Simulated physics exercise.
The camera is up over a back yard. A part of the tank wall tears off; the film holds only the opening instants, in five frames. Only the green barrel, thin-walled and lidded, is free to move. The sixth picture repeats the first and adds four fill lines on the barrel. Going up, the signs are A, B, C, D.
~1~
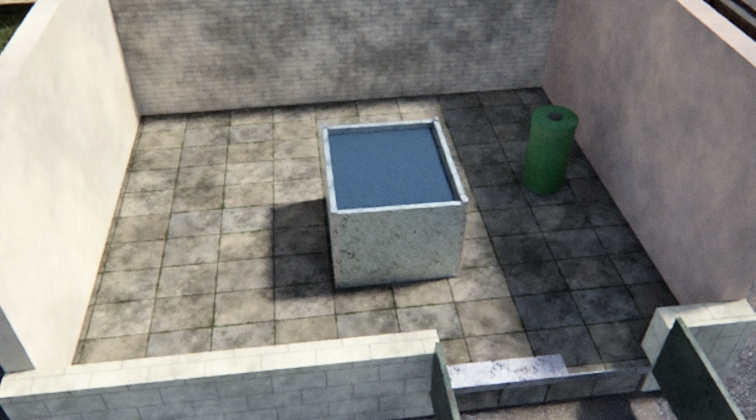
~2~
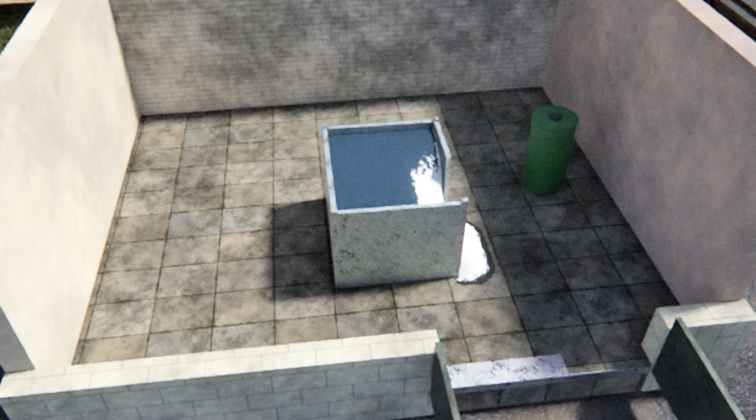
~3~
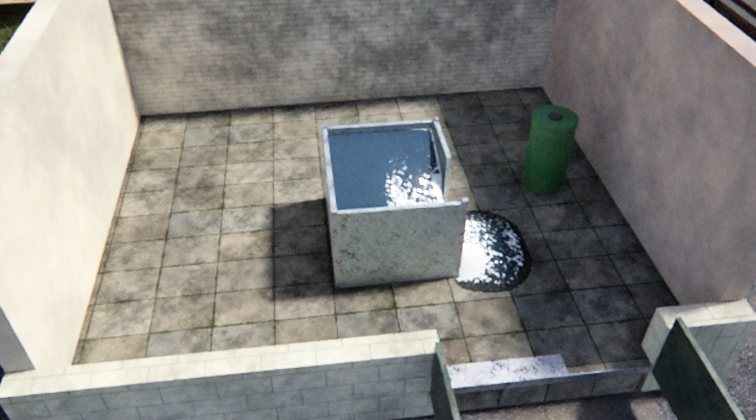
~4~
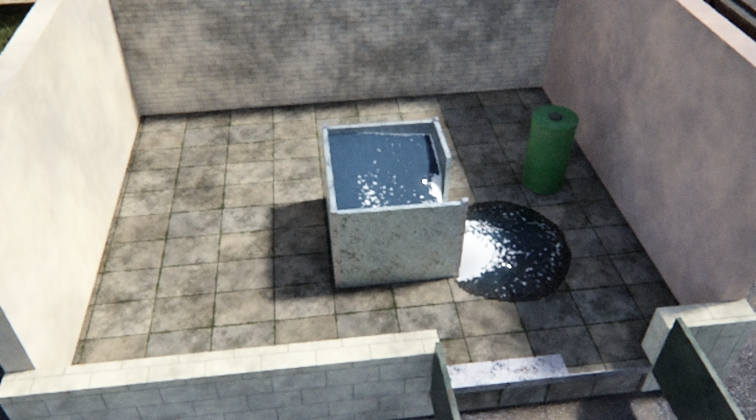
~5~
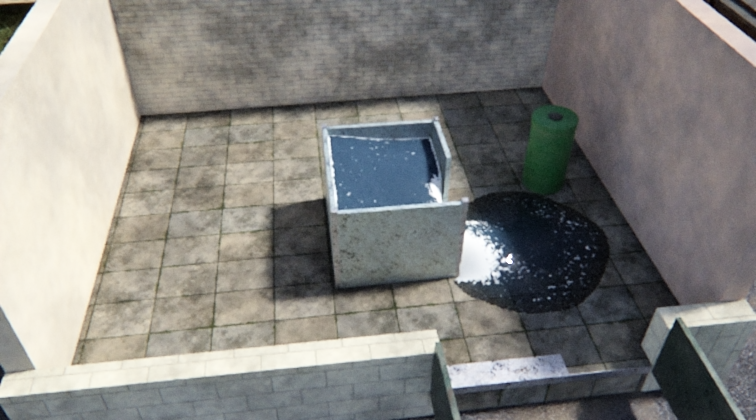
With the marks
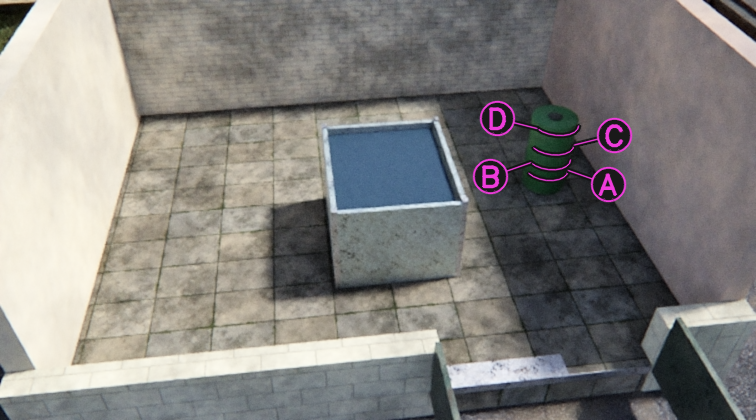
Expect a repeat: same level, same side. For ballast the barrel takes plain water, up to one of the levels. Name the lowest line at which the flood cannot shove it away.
Go for A.
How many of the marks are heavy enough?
All four.
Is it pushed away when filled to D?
No.
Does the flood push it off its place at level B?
No.
On the marked copy, A at (553, 180); B at (555, 169); C at (558, 154); D at (563, 135); from the bottom up A, B, C, D.
With A, it does not move.
With B, it does not move.
With C, it does not move.
With D, it does not move.
